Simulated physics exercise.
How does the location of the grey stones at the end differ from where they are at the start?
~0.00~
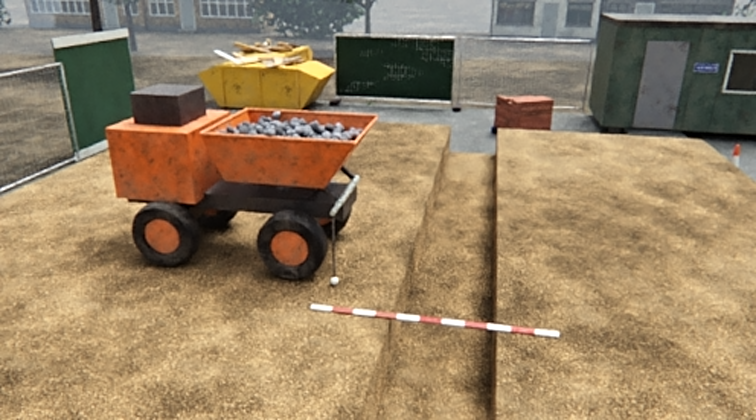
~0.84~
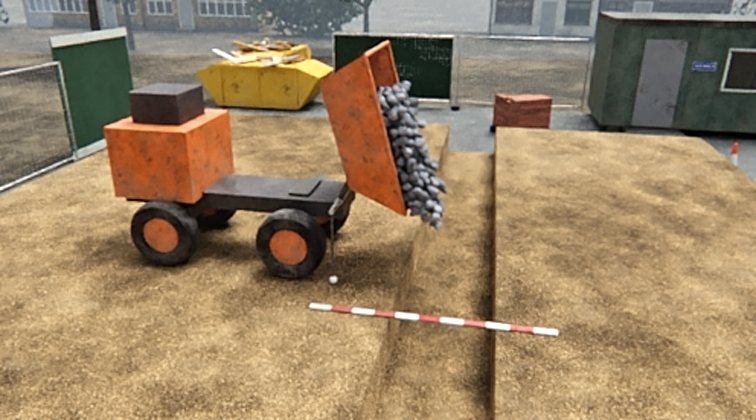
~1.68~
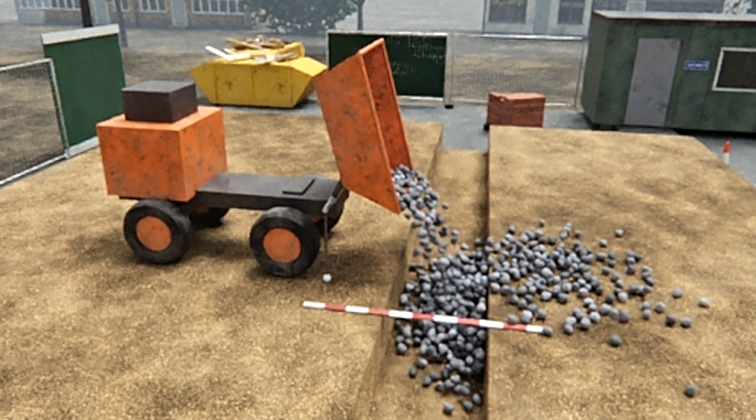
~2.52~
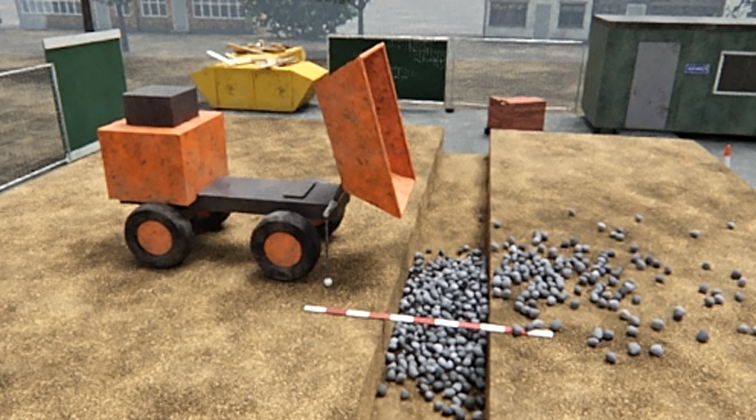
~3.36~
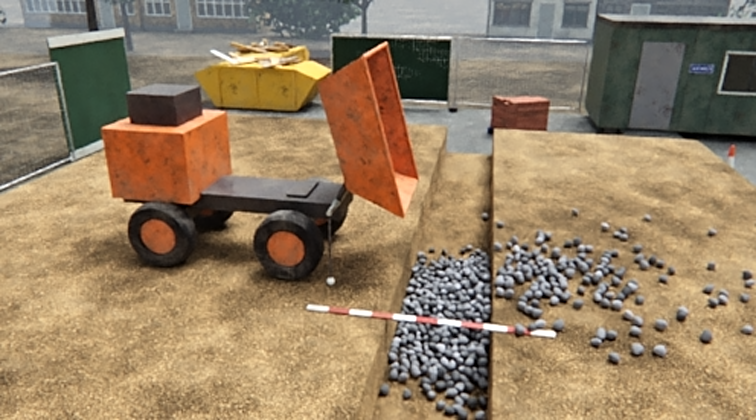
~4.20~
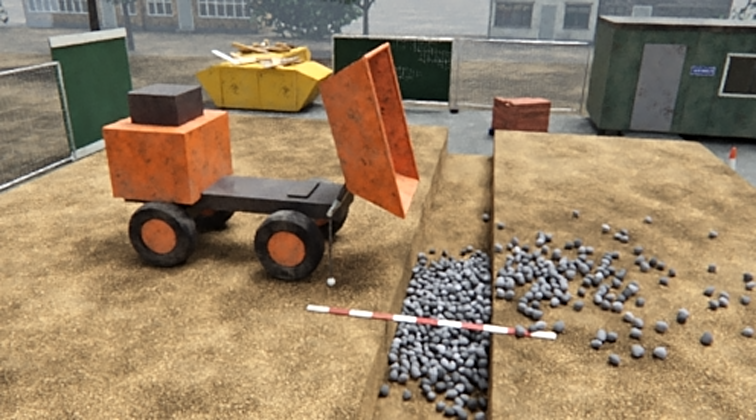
At the start the stones sit in the orange skip of the dumper, but by the end they lie lower and farther right, mostly in the trench with some scattered on the ground beyond it.
